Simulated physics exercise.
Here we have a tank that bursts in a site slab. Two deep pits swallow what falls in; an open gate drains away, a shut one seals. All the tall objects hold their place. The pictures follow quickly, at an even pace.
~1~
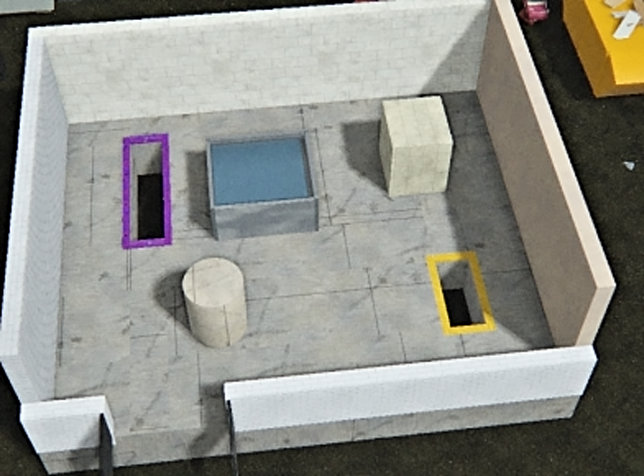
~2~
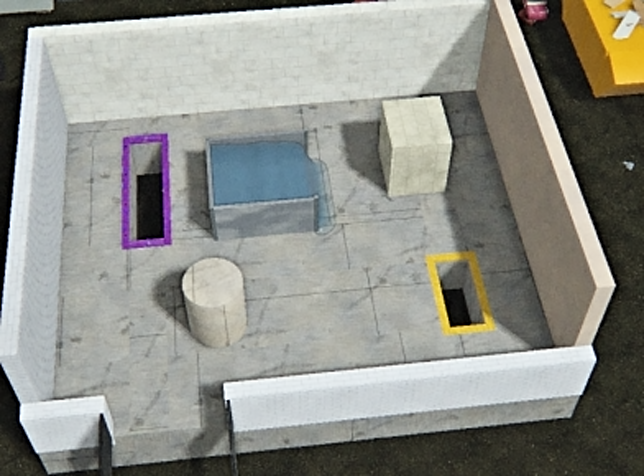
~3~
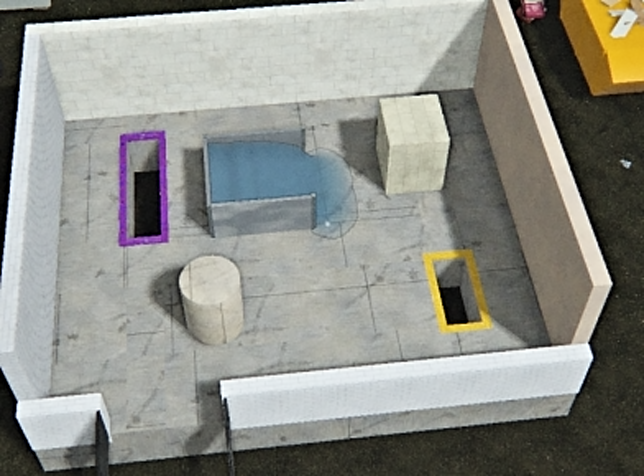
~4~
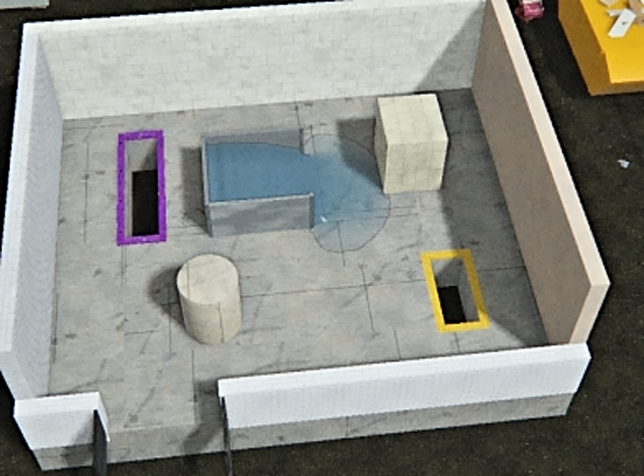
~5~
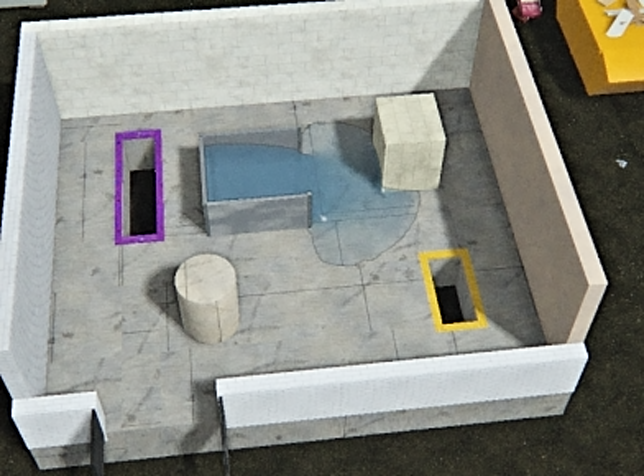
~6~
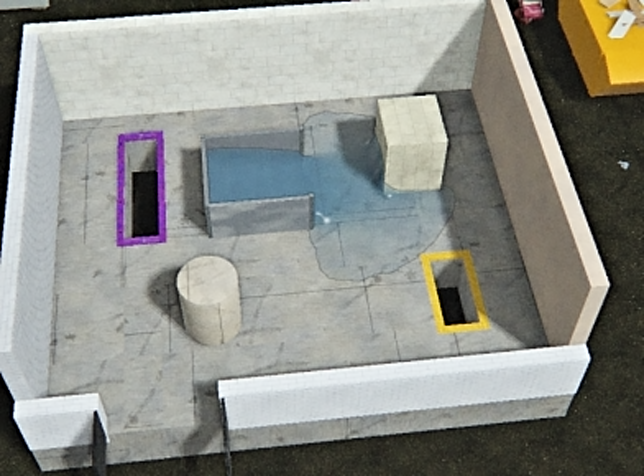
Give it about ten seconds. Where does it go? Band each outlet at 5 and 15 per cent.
One by one: The gate takes under 5 %; the yellow pit takes over 15 %; the purple pit takes under 5 %.
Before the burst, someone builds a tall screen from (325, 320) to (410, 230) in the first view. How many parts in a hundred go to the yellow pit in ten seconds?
Per cent: Yellow 12.
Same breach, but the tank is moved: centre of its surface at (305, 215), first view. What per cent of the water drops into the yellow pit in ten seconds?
Parts in a hundred: Yellow 40.
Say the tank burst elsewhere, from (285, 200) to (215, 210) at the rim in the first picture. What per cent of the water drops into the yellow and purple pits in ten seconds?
Roughly, in per cent: Yellow 15, purple 0.
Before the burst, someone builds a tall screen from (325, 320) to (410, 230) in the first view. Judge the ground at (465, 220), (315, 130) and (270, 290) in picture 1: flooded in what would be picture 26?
In turn: Wet, awash, covered.
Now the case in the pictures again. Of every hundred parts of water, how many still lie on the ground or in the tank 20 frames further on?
Some 86 per cent.
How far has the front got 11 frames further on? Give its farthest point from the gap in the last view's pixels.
Near (552, 373).
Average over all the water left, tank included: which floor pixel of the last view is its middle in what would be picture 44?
Roughly at (365, 215).
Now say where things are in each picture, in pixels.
In the first frame, still water in the water tank at (261, 171).
In the second frame, the front is at (319, 232), out from the gap at (309, 187).
In the third frame, water pours out at (306, 185) and has run to (336, 234).
In the fourth frame, the front is at (371, 233), out from the gap at (304, 186).
In the fifth frame, water pours out at (302, 186) and has run to (415, 202).
In the sixth frame, the front is at (450, 204), out from the gap at (304, 187).
A moment on, water covers 25 % of the floor; the gate 0 %, the yellow pit 1 %, the purple pit 0 %.
Next, water covers 30 % of the floor; the gate 0 %, the yellow pit 7 %, the purple pit 0 %.
Then, water covers 50 % of the floor; the gate 0 %, the yellow pit 14 %, the purple pit 0 %.
Later, water covers 65 % of the floor; the gate 0 %, the yellow pit 23 %, the purple pit 1 %.
In the end, water covers 90 % of the floor; the gate 1 %, the yellow pit 33 %, the purple pit 1 %.
